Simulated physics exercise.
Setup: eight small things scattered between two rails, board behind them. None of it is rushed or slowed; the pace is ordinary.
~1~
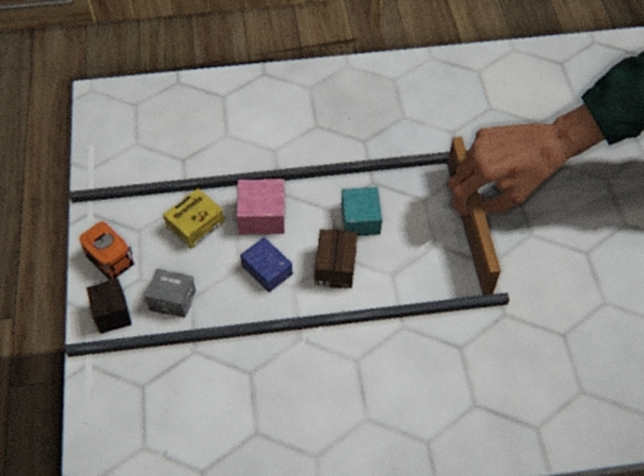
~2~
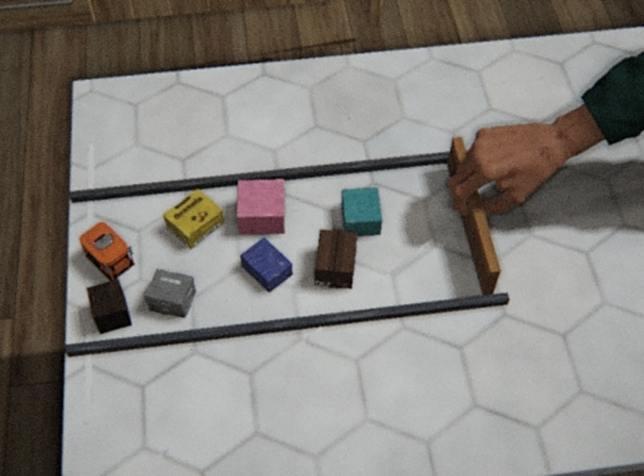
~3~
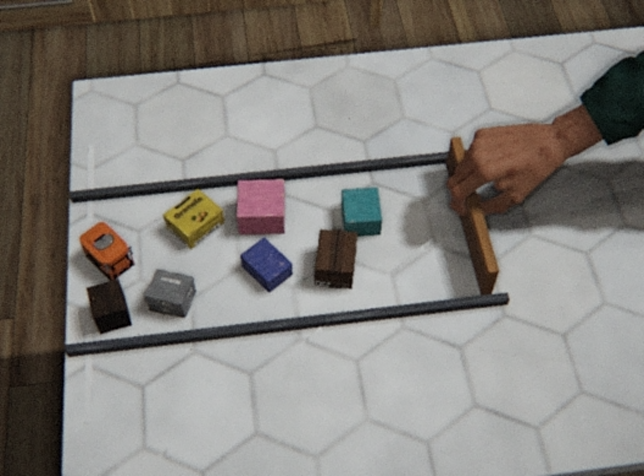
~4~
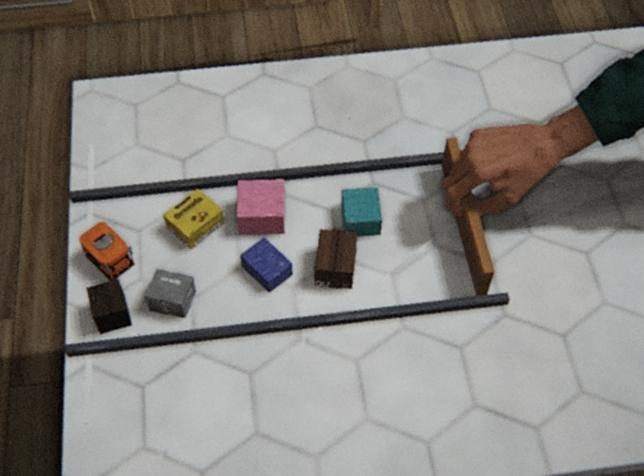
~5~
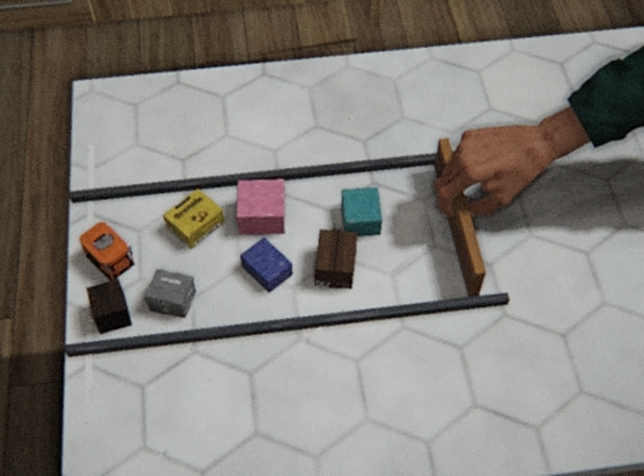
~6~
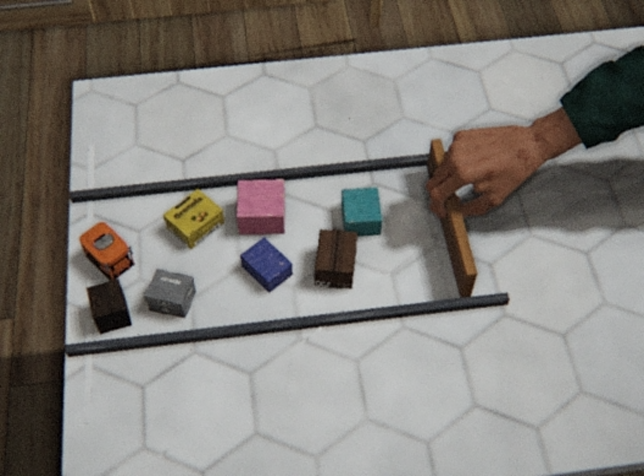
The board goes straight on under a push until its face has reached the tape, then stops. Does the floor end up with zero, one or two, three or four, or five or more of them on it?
It ends up with five or more.
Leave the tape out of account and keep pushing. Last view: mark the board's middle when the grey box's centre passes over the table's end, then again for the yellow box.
Its middle is around (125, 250) and around (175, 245).
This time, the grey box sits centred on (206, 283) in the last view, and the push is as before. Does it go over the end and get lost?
Result: It does not stay.
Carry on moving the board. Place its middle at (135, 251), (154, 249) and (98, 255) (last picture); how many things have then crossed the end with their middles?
First 3, next 3, last 6.
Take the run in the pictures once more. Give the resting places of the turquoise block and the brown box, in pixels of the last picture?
In the last picture, roughly (69, 244) and (67, 292).
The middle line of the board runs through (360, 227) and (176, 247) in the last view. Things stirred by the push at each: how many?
The counts are 1 and 8.
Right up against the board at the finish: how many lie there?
Well, it touches 2.
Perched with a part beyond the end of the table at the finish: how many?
As for overhanging, the count is 2.
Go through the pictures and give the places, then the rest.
In the first frame, orange case (107, 251); black block (109, 307); grey box (171, 293); board (472, 214); tape (90, 270).
In the second frame, black block (109, 307); yellow box (194, 219).
In the third frame, grey box (171, 294); board (471, 214).
In the fourth frame, orange case (107, 251); turquoise block (361, 212).
In the fifth frame, black block (109, 307); blue block (267, 265).
In the sixth frame, orange case (107, 251); black block (109, 307); grey box (171, 294); board (450, 216); tape (90, 270).
Soon after, none off yet; orange case at rest near (107, 251); black block at rest near (109, 307); grey box at rest near (171, 294).
In the end, the number that fall off is five or more; gone, pink block, blue block, yellow box, grey box, black block and orange case.
